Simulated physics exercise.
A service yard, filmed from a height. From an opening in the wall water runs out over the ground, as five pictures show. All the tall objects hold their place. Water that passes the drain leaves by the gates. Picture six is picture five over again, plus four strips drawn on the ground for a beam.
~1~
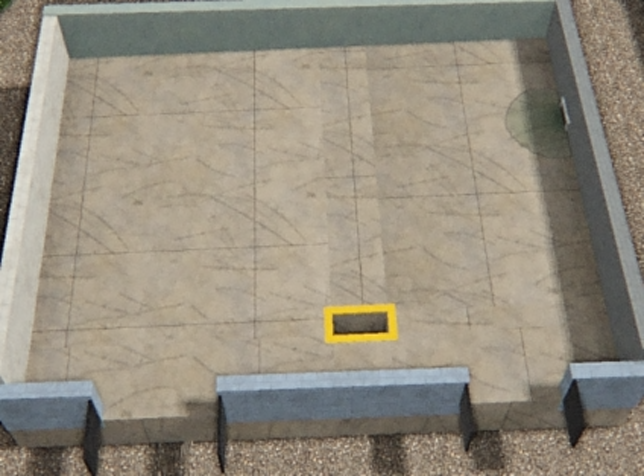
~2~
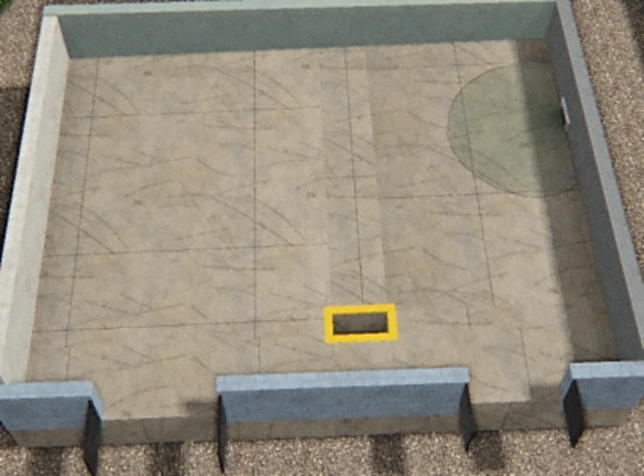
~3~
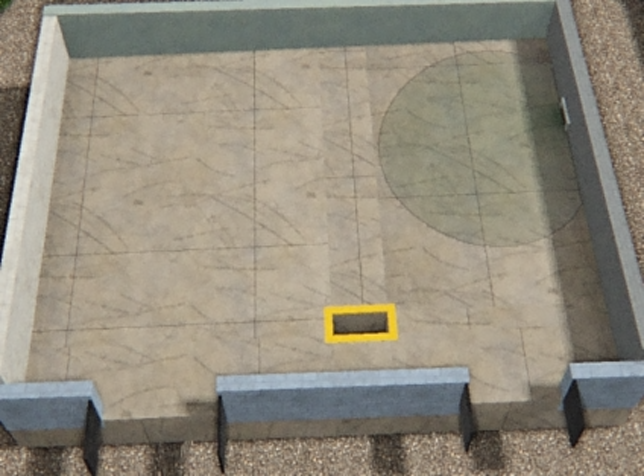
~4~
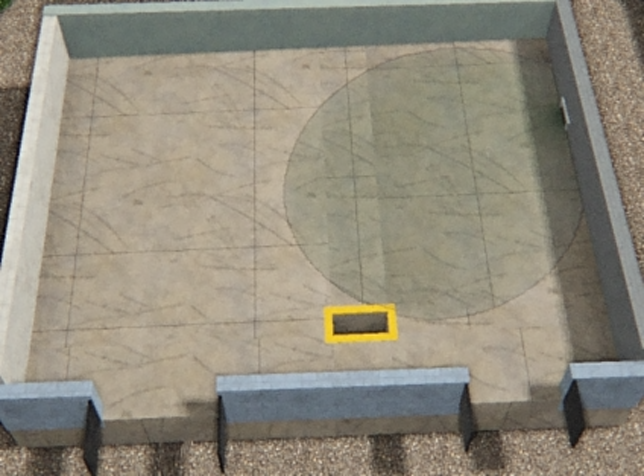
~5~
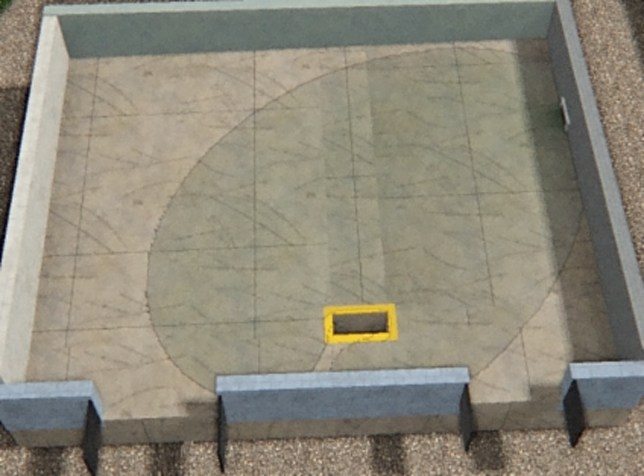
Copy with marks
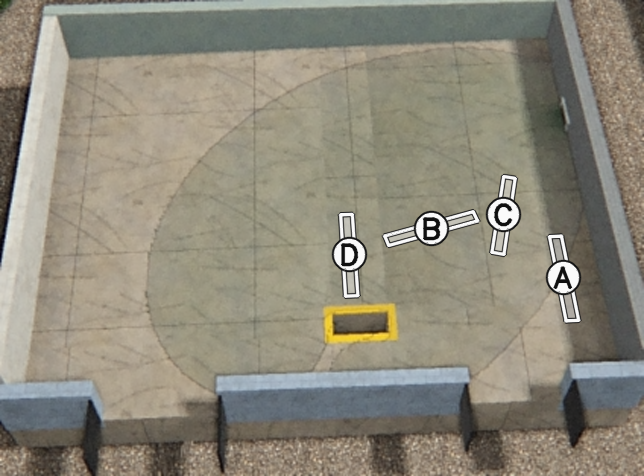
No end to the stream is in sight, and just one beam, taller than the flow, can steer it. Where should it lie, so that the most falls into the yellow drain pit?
D is best.
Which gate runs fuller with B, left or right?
The left gate.
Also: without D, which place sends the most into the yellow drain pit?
A.
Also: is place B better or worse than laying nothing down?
Place B is worse.
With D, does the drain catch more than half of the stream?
No, it does not.
In white, A from (572, 320) to (555, 236); B from (386, 240) to (475, 216); C from (497, 253) to (509, 177); D from (351, 295) to (346, 214).
Choosing A, about 17 % of the stream goes into the yellow drain pit, about 80 % out by the gates.
Choosing B, about 8 % of the stream goes into the yellow drain pit, about 89 % out by the gates.
Choosing C, about 11 % of the stream goes into the yellow drain pit, about 86 % out by the gates.
Choosing D, about 32 % of the stream goes into the yellow drain pit, about 65 % out by the gates.
